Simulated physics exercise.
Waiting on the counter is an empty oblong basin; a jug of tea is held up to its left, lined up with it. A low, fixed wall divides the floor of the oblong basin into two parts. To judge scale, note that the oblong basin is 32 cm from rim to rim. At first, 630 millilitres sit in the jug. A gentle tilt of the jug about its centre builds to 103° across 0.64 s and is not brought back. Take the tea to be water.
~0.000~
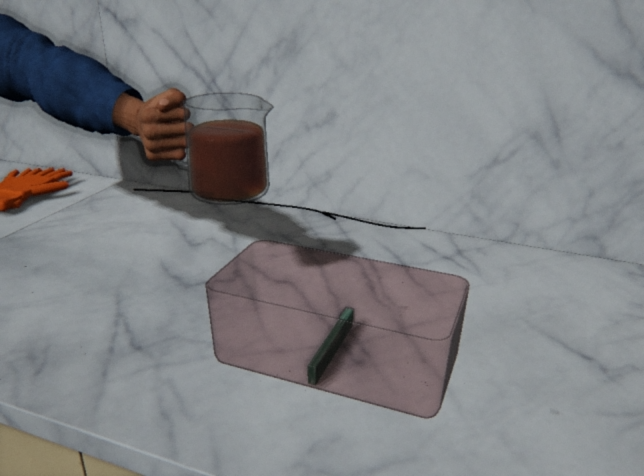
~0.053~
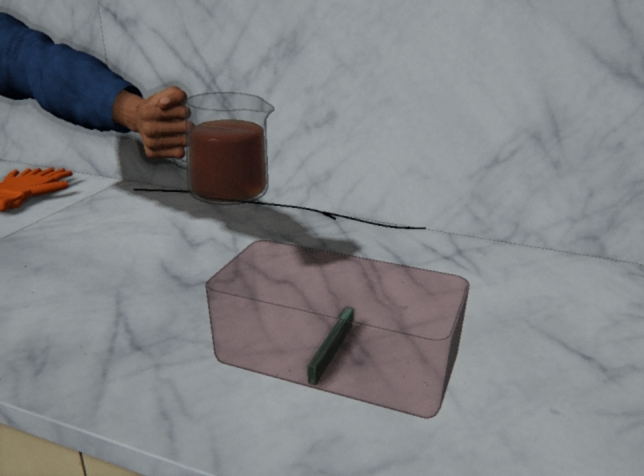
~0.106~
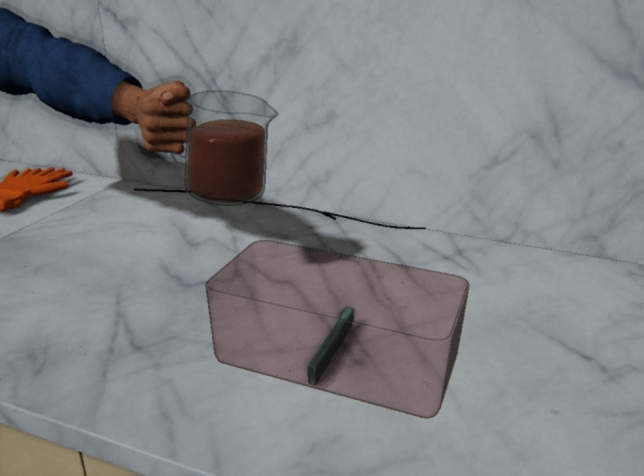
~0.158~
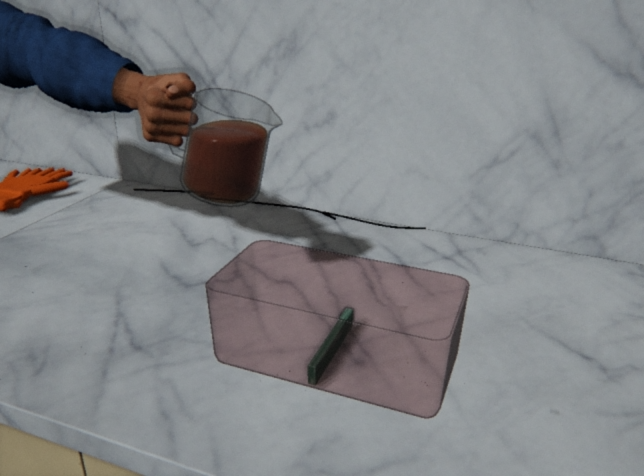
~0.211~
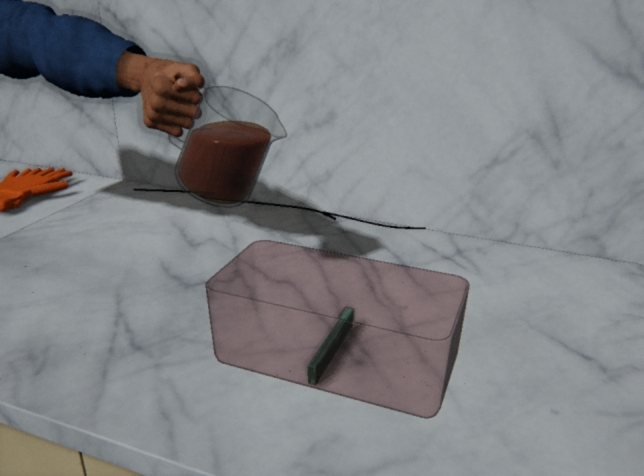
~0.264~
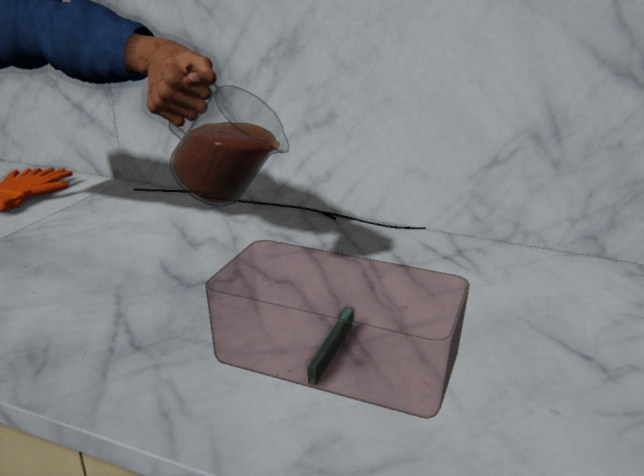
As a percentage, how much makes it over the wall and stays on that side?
Some 39 per cent makes it over and stays.
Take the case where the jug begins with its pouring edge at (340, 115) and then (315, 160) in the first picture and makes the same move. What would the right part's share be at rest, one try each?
80 and 90 %.
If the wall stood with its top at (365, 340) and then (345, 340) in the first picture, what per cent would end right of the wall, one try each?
Result: 10 per cent, then 10 per cent.
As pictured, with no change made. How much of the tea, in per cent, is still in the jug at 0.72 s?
Roughly 22 percent remains.
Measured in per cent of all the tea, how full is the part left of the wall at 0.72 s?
The left part holds close to 34 per cent.
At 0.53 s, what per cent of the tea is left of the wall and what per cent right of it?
About 6 % left, 0 % right.
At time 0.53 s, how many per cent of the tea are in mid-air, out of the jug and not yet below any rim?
It comes to about 26 percent.
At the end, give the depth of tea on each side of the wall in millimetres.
Some 18 mm on the left and 10 mm on the right.
Then, 0.53 s in, the tilt is 95° and 67 per cent is still to pour, 6 is left of the wall and 0 right of it.
Then, 0.72 s in, the tilt is 103° and 23 per cent is still to pour, 34 is left of the wall and 21 right of it.
Then, 0.92 s in, the tilt is 103° and 7 per cent is still to pour, 48 is left of the wall and 38 right of it.
Then, 1.14 s in, the tilt is 103° and 1 per cent is still to pour, 58 is left of the wall and 38 right of it.
Finally, 60 per cent lies left of the wall, 39 right of it and 2 outside.
